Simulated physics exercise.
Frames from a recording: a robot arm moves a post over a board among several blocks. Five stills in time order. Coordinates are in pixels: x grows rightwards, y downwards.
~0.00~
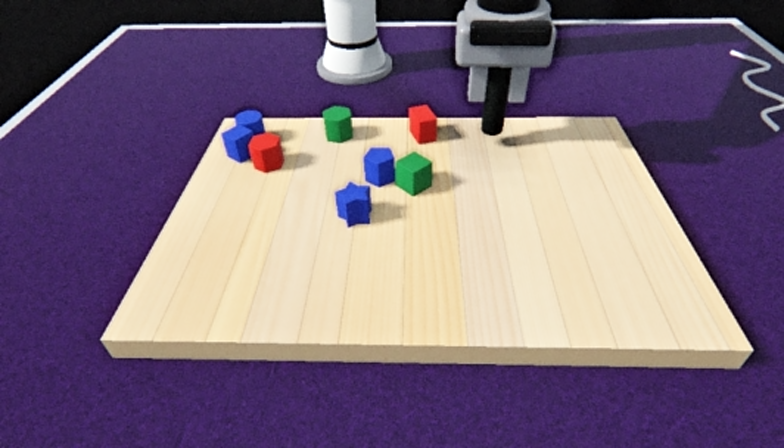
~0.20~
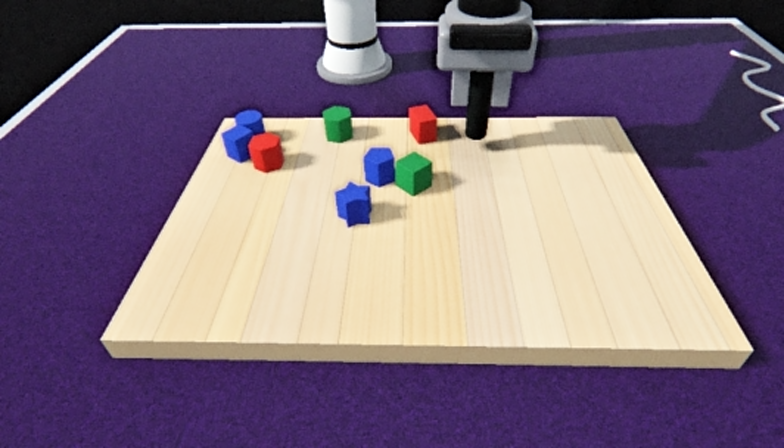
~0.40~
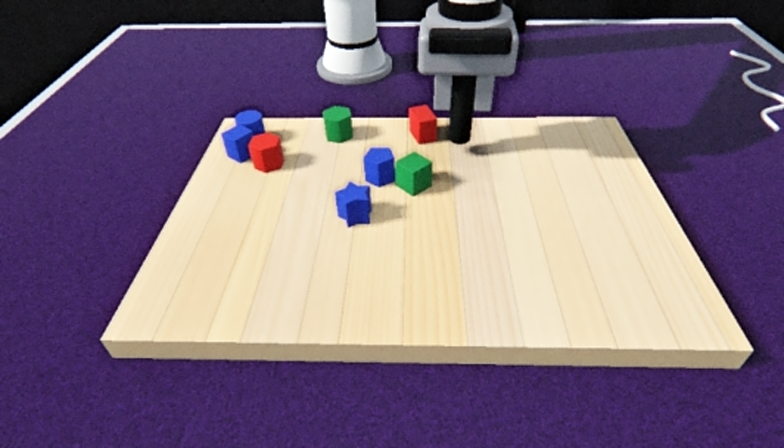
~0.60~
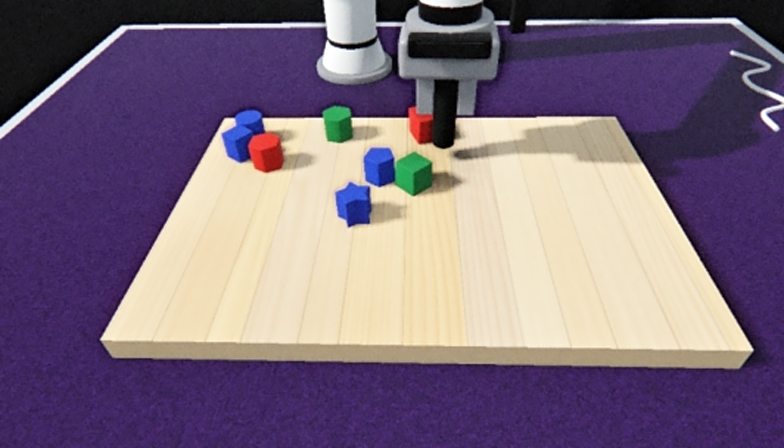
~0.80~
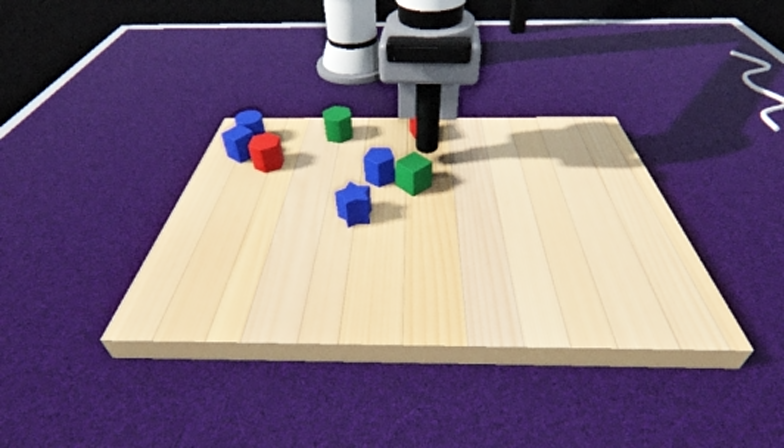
A robot arm slid its black post a short way left and slightly toward the viewer above a wooden board, passing in front of a red block, while the blue, green and red blocks stayed still.
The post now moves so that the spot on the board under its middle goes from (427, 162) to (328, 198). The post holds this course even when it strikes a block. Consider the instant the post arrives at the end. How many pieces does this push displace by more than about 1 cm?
Only one block.
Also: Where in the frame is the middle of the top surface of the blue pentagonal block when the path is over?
I'd say the blue pentagonal block ends with its top centre at (303, 186).
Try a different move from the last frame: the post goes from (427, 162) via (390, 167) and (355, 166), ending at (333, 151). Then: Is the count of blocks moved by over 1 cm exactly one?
I believe so.
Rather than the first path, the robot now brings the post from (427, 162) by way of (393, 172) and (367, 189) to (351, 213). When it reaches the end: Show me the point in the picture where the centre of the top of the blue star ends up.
It is going to be at (346, 207).
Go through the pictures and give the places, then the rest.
Post tip at (492, 131); block tops, blue pentagonal block at (379, 154); green square block at (414, 161), in the first frame.
Post at (476, 135); blocks unchanged, in the second frame.
Post at (459, 140); blocks unchanged, in the third frame.
Post at (443, 144); blocks unchanged, in the fourth frame.
Post at (427, 149); blue pentagonal block at (379, 154); green square block at (414, 161), in the fifth frame.
On the path given first. One third of the way, post at (394, 161); blue pentagonal block at (371, 158).
Two thirds of the way, post at (361, 173); blue pentagonal block at (338, 171), turned 15° anticlockwise.
At the end, post at (326, 185); blue pentagonal block at (303, 186), turned 35° anticlockwise; green square block in place.
